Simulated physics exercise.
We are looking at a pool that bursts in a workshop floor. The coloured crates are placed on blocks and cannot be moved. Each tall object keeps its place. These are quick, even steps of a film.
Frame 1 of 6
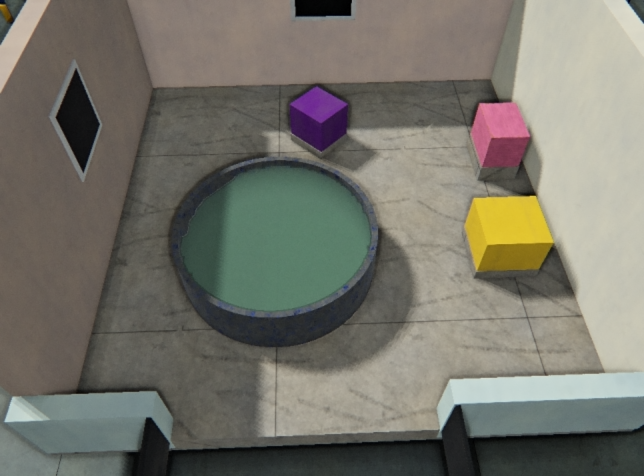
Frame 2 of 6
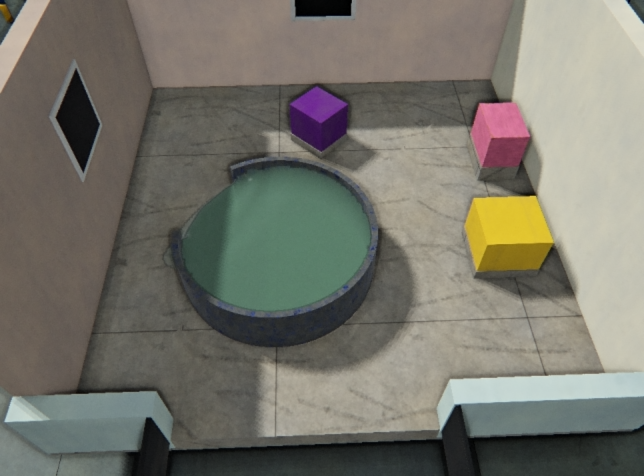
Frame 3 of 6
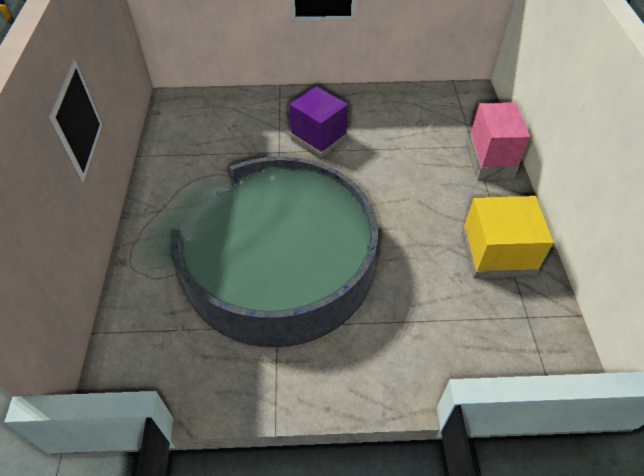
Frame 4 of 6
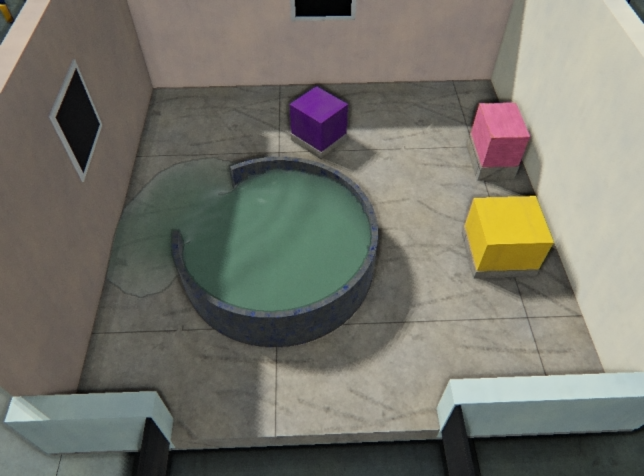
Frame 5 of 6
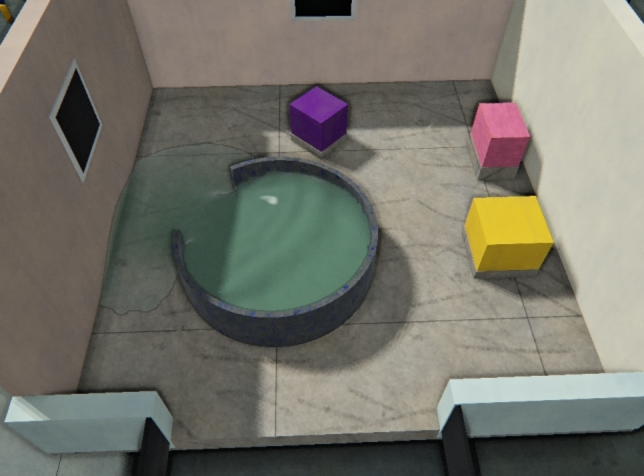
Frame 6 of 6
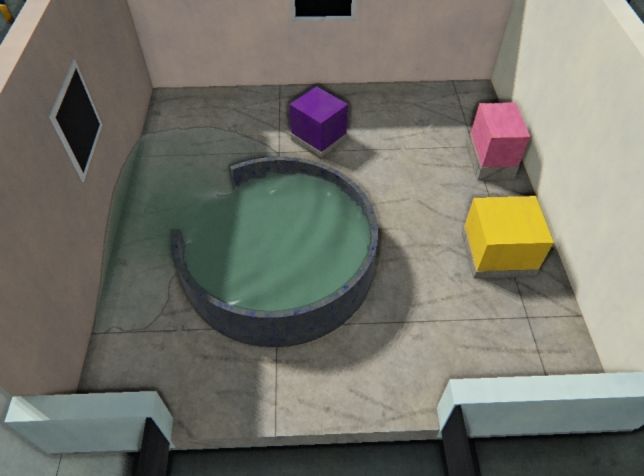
A workshop floor of grey stone slabs, enclosed by pale walls, is seen from high above by a still camera. A round, dark-rimmed pool of green water sits left of centre, with a purple cube behind it and pink and yellow blocks along the right wall. The rim opens at its upper left, and water pours through the gap, spreading across the floor to the left wall while ripples cross the pool.
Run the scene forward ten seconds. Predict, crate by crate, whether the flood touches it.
In order: The yellow crate has no water on it afterwards; the pink crate has no water on it afterwards; the purple crate has water on it afterwards.
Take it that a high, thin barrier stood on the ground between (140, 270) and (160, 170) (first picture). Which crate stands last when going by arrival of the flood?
Looks like the one in yellow.
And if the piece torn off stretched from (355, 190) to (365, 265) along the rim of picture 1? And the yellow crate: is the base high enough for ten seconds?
In short: The yellow one is topped.
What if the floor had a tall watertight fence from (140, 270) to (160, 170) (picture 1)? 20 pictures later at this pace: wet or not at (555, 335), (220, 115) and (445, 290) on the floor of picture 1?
Outcome by spot, in order - unwatered, watered, unwatered.
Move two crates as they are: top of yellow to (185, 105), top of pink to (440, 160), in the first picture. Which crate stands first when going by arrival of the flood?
My guess is the crate marked yellow.
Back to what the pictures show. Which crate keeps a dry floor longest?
I'd name the yellow-painted one.
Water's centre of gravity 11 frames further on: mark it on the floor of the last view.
I'd put it at around (226, 221).
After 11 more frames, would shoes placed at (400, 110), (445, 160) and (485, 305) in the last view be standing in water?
In that order: Dry, no water, free of water.
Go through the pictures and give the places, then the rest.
Still water in the round pool at (276, 232), in the first picture.
Water pours out at (203, 219) and has run to a hidden place, in the second picture.
The front is at (138, 262), out from the gap at (204, 221), in the third picture.
The front is at (108, 271), out from the gap at (204, 222), in the fourth picture.
The front is at (148, 159), out from the gap at (204, 222), in the fifth picture.
Water pours out at (204, 221) and has run to (141, 138), in the sixth picture.
A moment on, water covers 20 % of the floor; the yellow crate not reached, the pink crate not reached, the purple crate water round its plinth.
Next, water covers 30 % of the floor; the yellow crate not reached, the pink crate not reached, the purple crate water round its plinth.
Then, water covers 60 % of the floor; the yellow crate not reached, the pink crate water round its plinth, the purple crate water round its plinth.
Later, water covers 85 % of the floor; the yellow crate water round its plinth, the pink crate water round its plinth, the purple crate water round its plinth.
In the end, water covers 100 % of the floor; the yellow crate stayed above the water, the pink crate stayed above the water, the purple crate was topped.
